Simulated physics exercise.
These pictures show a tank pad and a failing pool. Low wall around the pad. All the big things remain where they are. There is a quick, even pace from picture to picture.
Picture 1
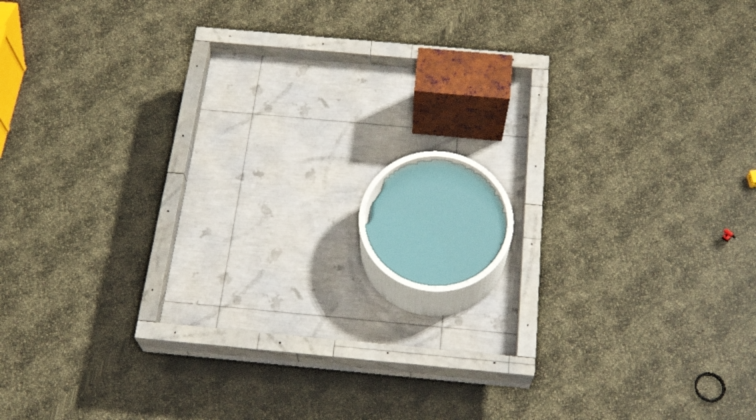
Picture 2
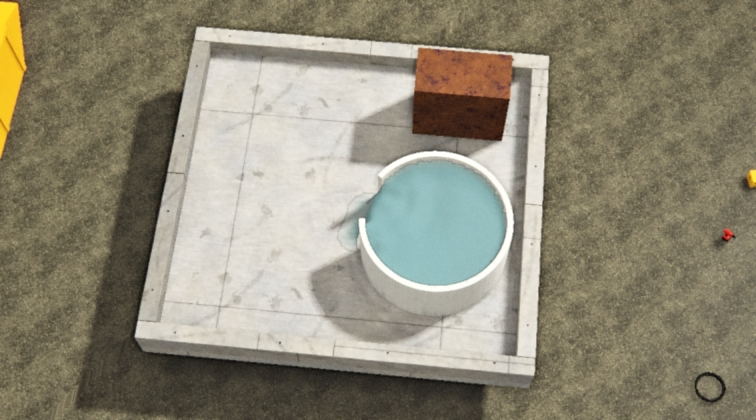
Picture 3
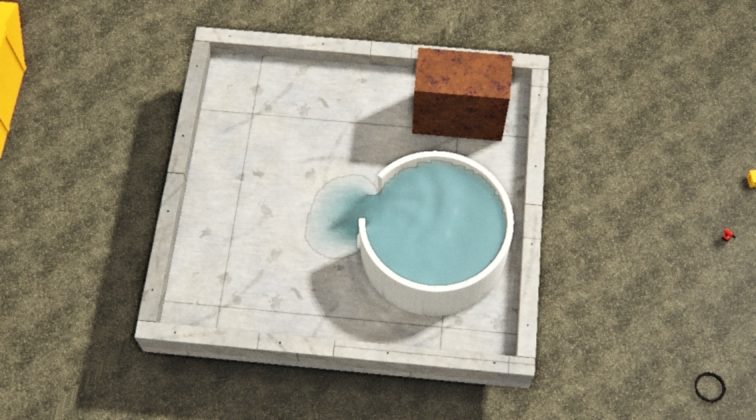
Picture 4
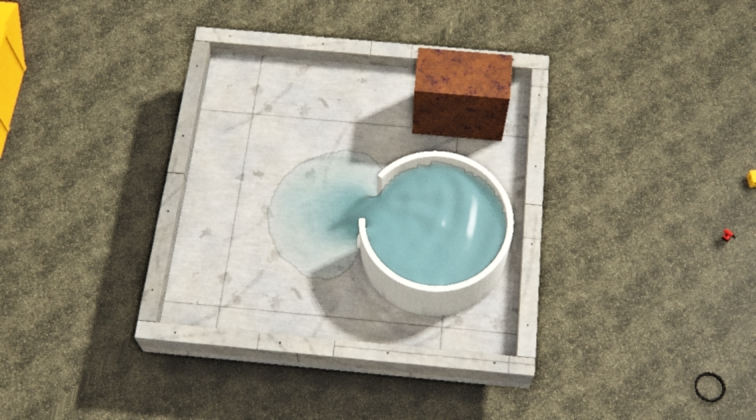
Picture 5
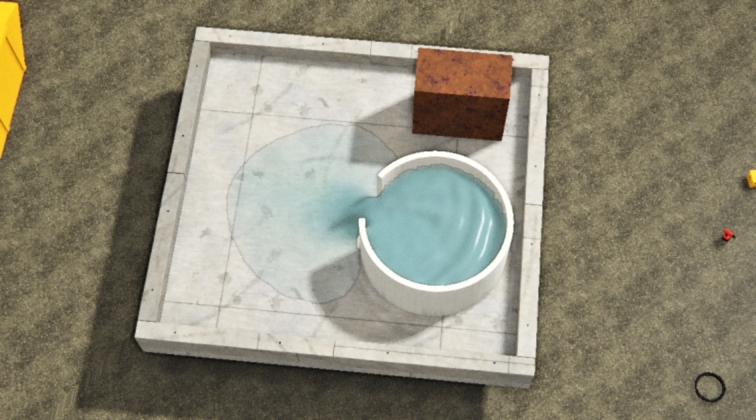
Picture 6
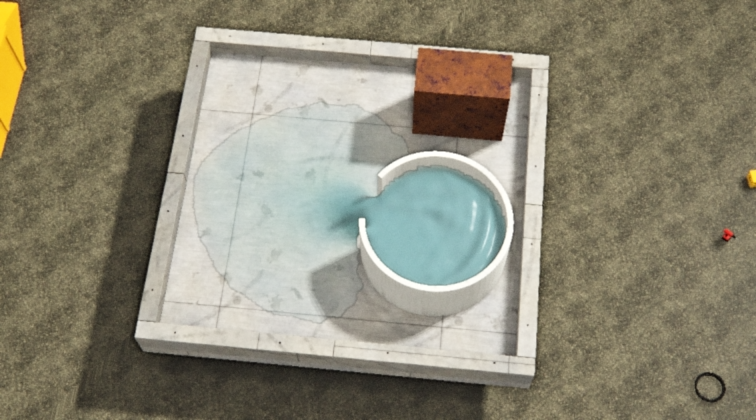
Water pouring through a gap in a round white pool's left side, spreading leftward across a walled pale pad.
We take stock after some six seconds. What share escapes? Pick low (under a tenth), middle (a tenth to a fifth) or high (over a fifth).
I would say low, under a tenth.
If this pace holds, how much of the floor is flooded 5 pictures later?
Around 65 percent.
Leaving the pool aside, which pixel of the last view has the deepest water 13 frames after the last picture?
At about (211, 66).
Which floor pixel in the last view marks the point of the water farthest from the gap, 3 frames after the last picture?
About at (209, 76).
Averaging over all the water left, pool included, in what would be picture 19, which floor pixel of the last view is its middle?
About (336, 210).
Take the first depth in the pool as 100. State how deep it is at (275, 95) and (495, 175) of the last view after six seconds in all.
Estimate, in order: 16 and 8 percent.
A moment on, water covers 50 % of the floor; the low wall has let 0 % over.
Next, water covers 55 % of the floor; the low wall has let 0 % over.
Then, water covers 55 % of the floor; the low wall has let 1 % over.
Later, water covers 70 % of the floor; the low wall has let 2 % over.
In the end, water covers 85 % of the floor; the low wall has let 2 % over.
